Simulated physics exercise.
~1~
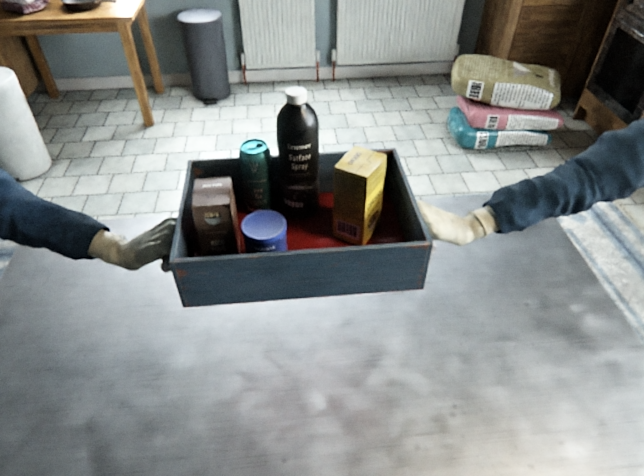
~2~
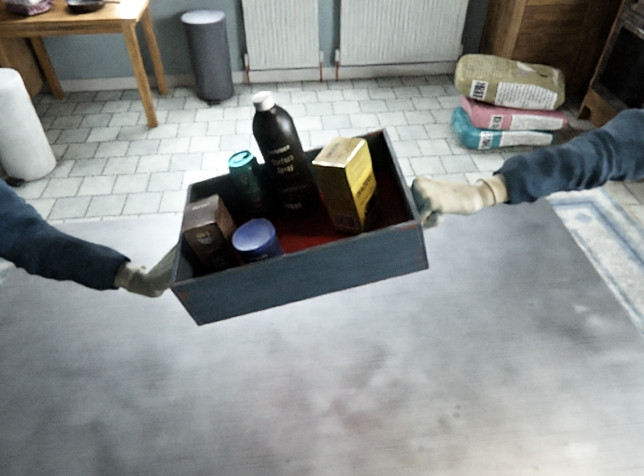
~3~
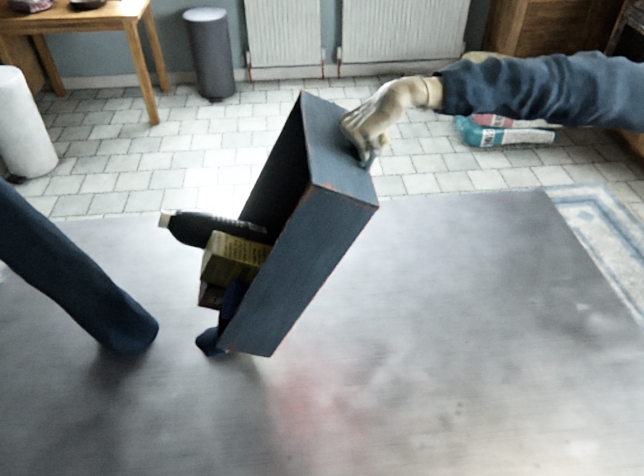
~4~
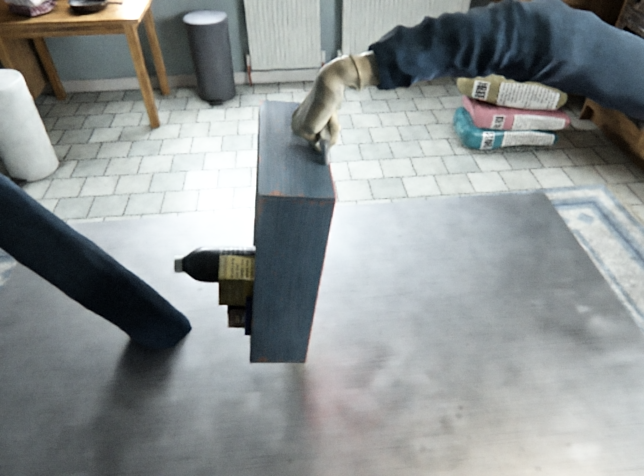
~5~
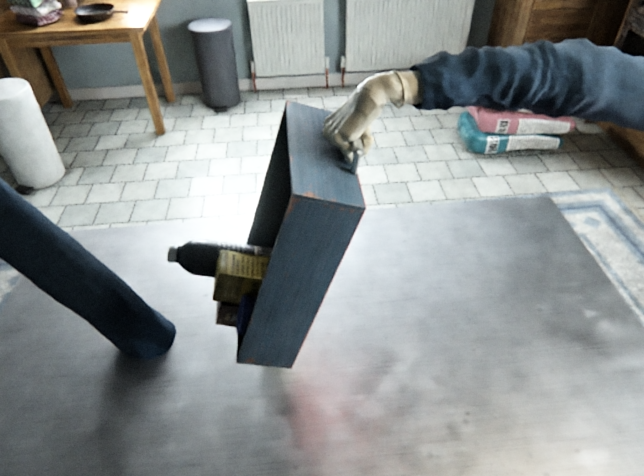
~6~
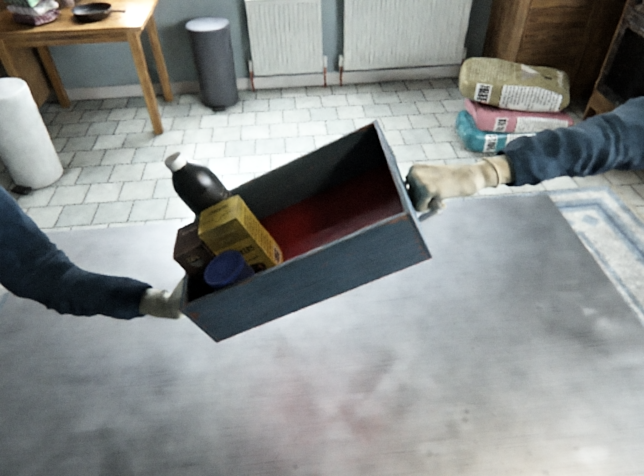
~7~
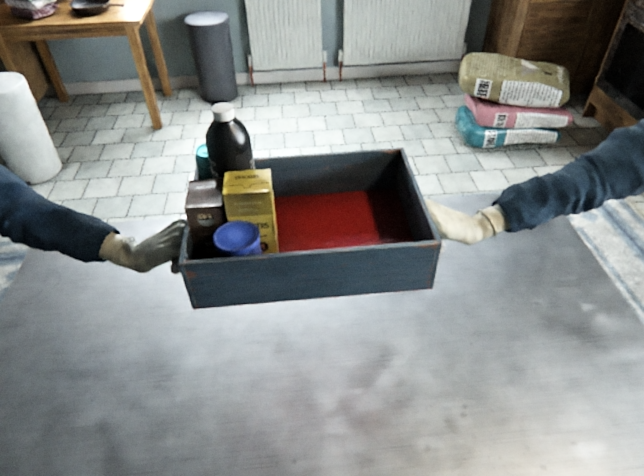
In a tiled room, two hands hold an open crate of bottles, cartons and tins, then tip it steeply, left side down, so the contents slide and lean leftward; the hands level it again, and the items stand upright, gathered at the left end.
